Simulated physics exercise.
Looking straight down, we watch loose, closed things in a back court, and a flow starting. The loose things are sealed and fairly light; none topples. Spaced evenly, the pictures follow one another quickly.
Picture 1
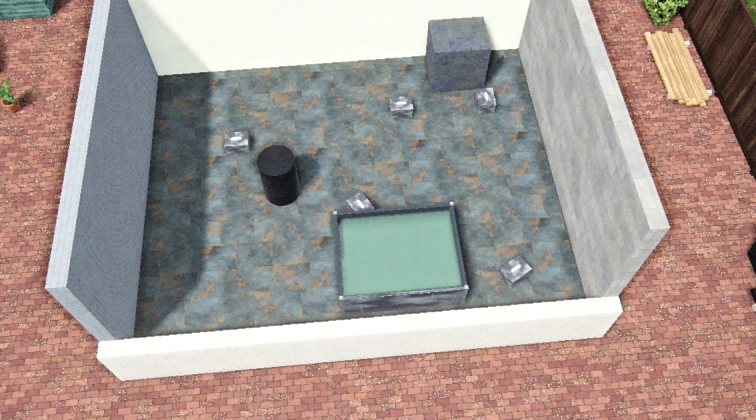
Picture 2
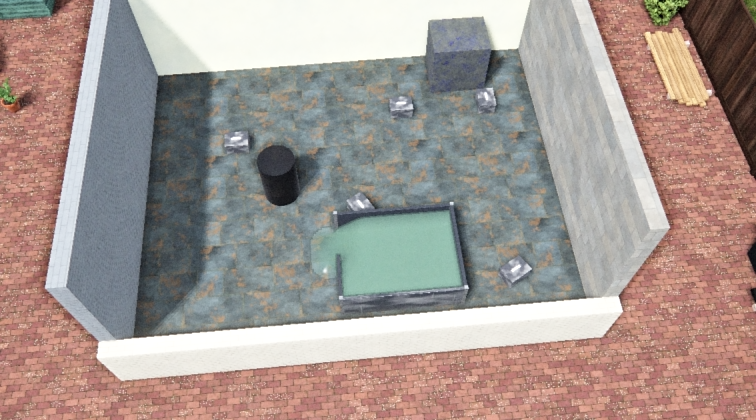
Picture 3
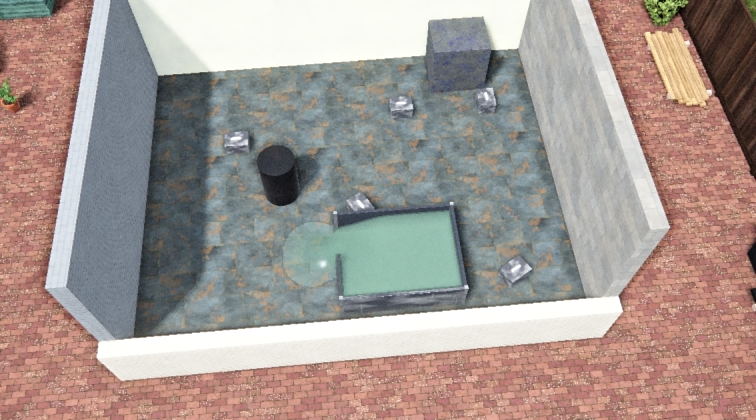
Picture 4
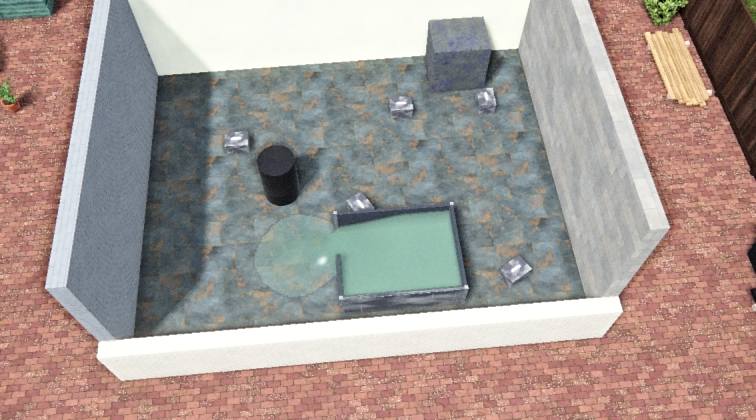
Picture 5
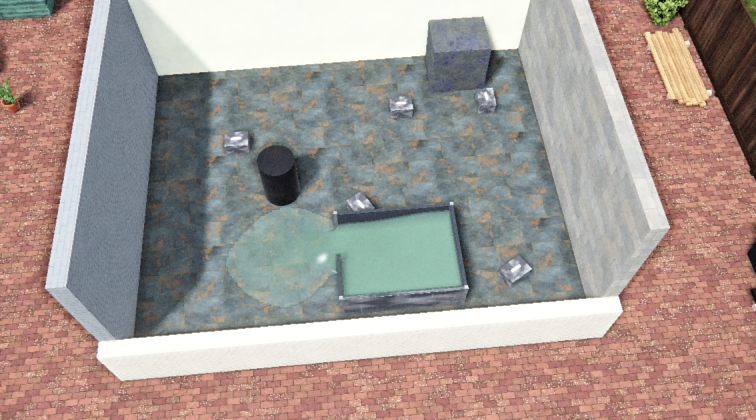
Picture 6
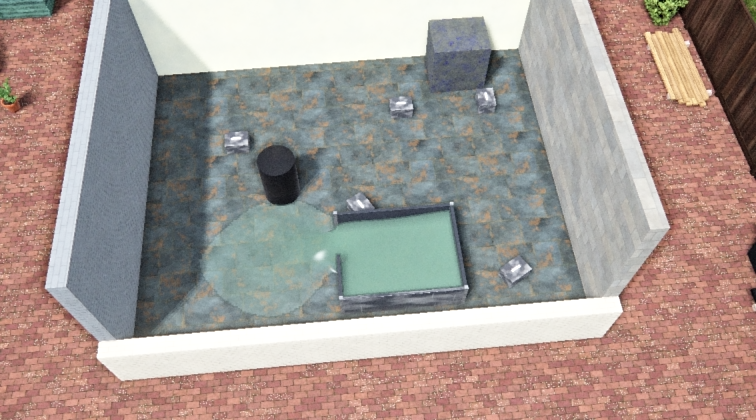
Pale green liquid sits level inside a dark-rimmed rectangular tank in a walled court, then begins pouring out through a gap in its left side. It spreads leftward over the mottled floor as a widening, rounded sheet, while the black cylinder and the scattered grey blocks stay still.
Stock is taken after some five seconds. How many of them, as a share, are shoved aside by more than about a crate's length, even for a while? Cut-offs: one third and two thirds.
It stays below a third.
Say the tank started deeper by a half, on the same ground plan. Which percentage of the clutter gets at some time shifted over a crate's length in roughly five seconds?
0 in a hundred, or close to it.
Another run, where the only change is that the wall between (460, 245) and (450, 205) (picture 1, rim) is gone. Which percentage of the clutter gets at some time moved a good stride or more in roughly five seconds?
I'd guess around 40 percent of them.
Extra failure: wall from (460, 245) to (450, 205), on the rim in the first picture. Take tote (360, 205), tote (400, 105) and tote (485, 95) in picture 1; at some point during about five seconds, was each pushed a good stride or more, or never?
One after another: Never gets that far, then never gets that far, then goes the distance.
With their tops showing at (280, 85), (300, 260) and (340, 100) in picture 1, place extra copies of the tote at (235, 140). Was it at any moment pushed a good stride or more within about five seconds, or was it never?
Okay, in order the twins go nowhere much, a long way, nowhere much.
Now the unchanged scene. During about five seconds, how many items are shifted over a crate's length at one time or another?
Result - 0.
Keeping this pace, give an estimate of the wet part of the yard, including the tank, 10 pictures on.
Estimate: Close to 35 in a hundred.
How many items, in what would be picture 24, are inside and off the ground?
Tally at that point: 0.
A moment on, 0 of 5 are well off their spots; 0 afloat.
Next, 0 of 5 are well off their spots; 0 afloat.
Later, 0 of 5 are well off their spots; 0 afloat.
In the end, 0 of 5 are well off their spots, and 0 have been at some point; 0 afloat.
